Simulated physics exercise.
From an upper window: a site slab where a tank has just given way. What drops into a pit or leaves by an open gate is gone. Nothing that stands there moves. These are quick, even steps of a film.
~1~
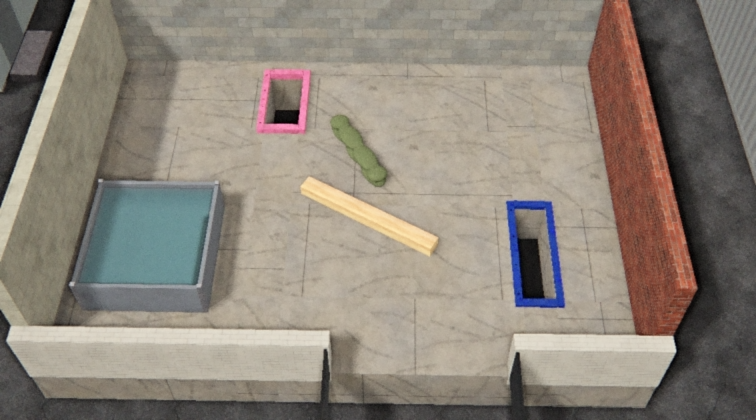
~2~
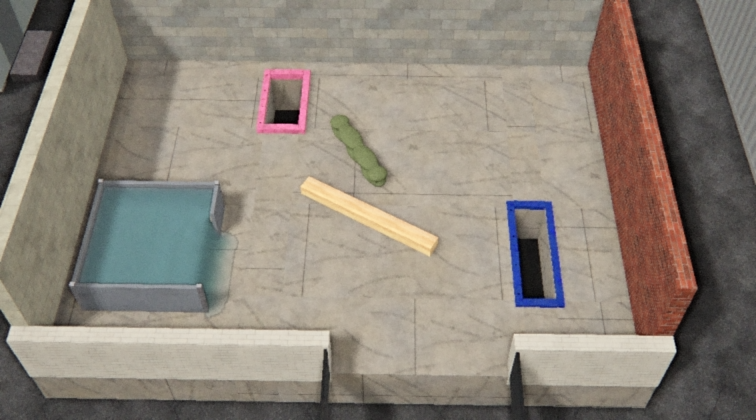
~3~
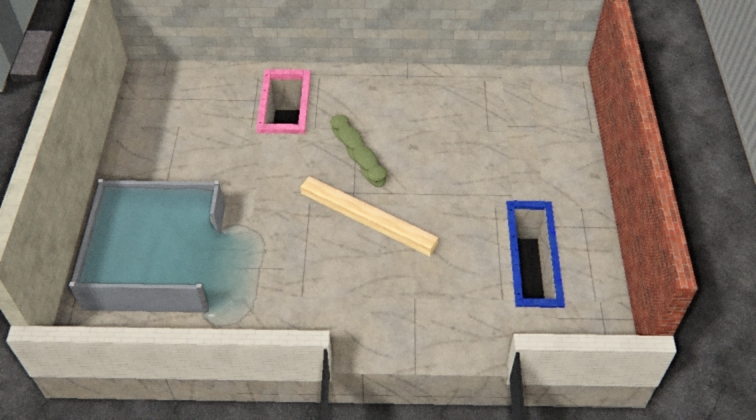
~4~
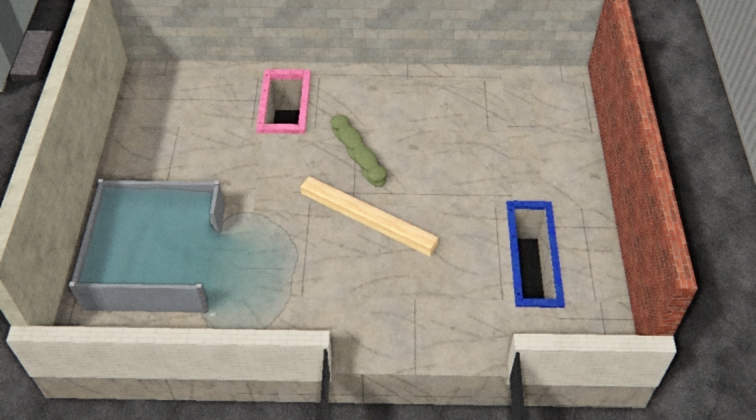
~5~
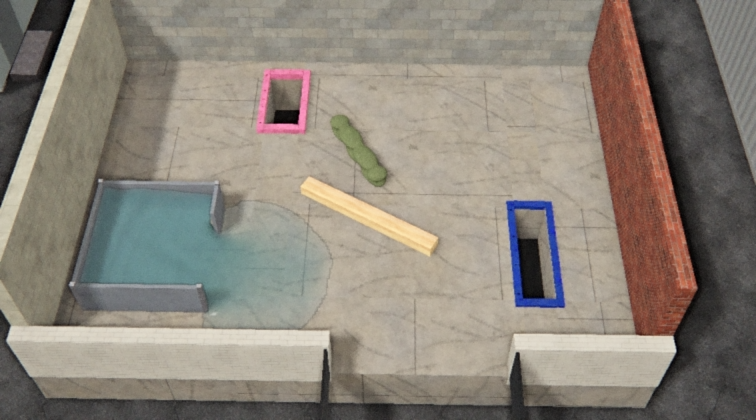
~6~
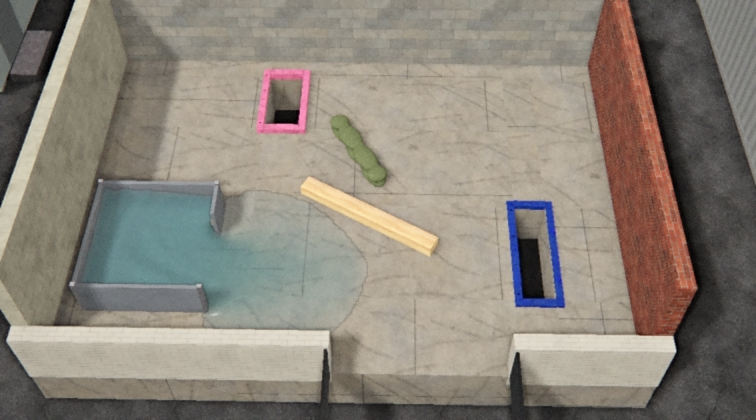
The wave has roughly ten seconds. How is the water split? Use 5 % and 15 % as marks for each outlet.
In the end: The gate takes more than 15 %; the blue pit takes between 5 and 15 %; the pink pit takes less than 5 %.
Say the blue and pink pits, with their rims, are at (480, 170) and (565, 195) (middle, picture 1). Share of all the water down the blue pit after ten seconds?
Roughly, in per cent: Blue 0.
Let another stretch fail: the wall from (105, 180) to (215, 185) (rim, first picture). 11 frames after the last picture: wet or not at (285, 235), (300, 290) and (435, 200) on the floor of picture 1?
In turn: Clear, clear, no water.
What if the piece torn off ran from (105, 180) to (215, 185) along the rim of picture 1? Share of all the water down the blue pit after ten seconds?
Per cent: Blue 0.
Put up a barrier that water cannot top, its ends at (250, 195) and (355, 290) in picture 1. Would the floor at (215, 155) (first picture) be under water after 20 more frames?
Answer: Covered.
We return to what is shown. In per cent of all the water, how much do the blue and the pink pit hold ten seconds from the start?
Near 10 and 0 in a hundred.
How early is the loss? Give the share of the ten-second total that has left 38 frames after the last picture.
Near 75 in a hundred.
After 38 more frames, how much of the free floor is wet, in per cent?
Close to 45 %.
A moment on, water covers 20 % of the floor; the gate 0 %, the blue pit 0 %, the pink pit 0 %.
Next, water covers 25 % of the floor; the gate 3 %, the blue pit 2 %, the pink pit 0 %.
Then, water covers 30 % of the floor; the gate 9 %, the blue pit 5 %, the pink pit 0 %.
Later, water covers 45 % of the floor; the gate 18 %, the blue pit 8 %, the pink pit 0 %.
In the end, water covers 60 % of the floor; the gate 27 %, the blue pit 9 %, the pink pit 0 %.
